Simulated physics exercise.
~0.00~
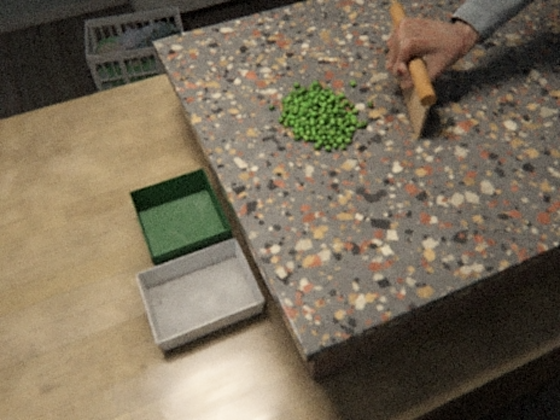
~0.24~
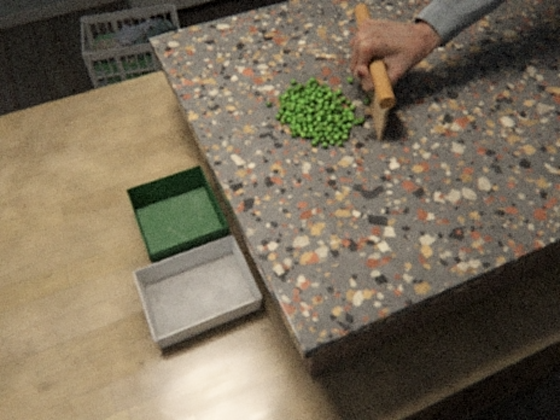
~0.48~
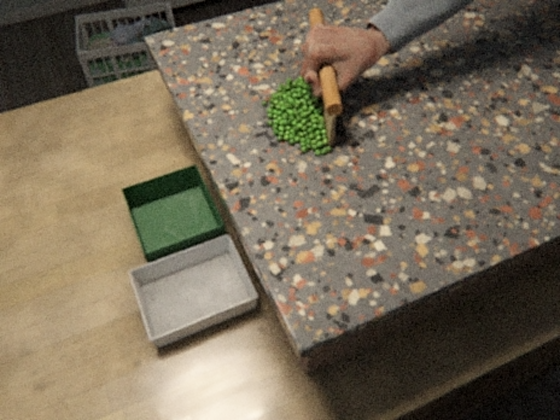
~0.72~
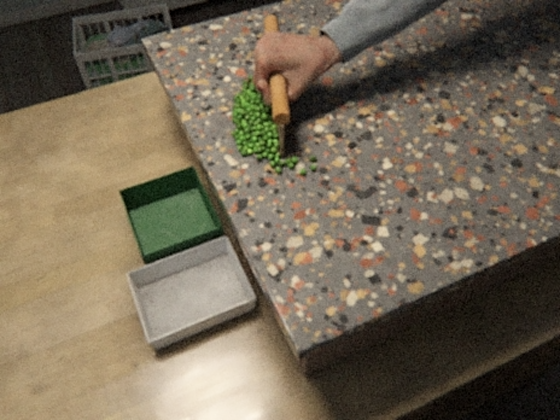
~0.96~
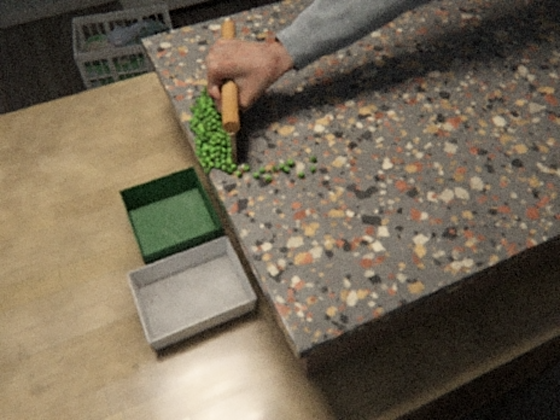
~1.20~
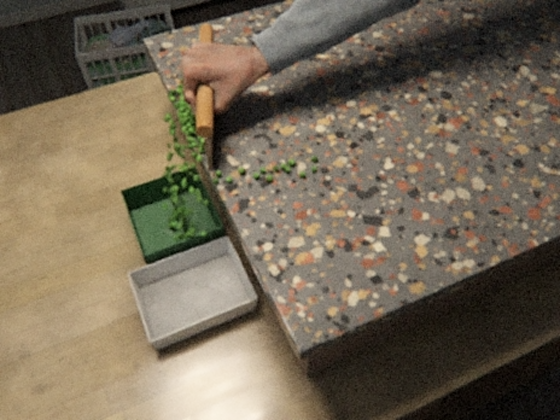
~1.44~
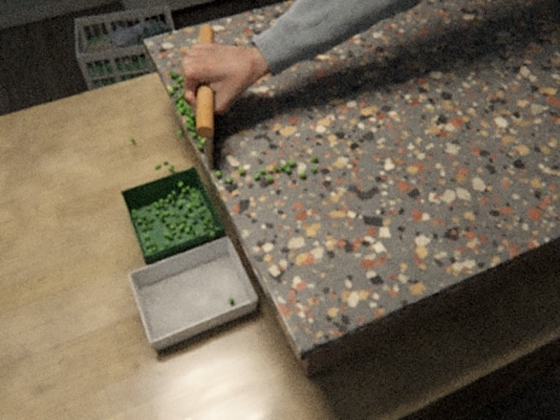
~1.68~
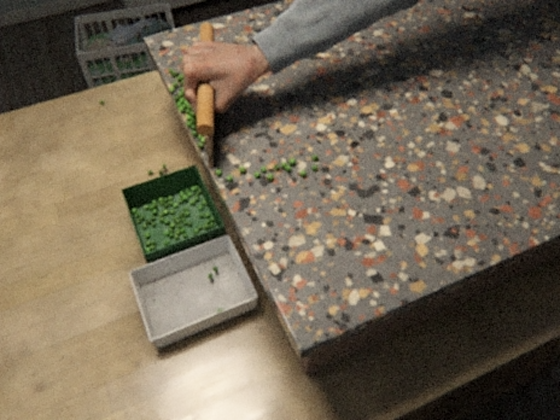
The video shows a hand using a wooden-handled scraper to push a pile of green peas left across a speckled countertop and over its edge, where many drop into a green tin beside a whitish one, while others remain on the counter by the stopped scraper.
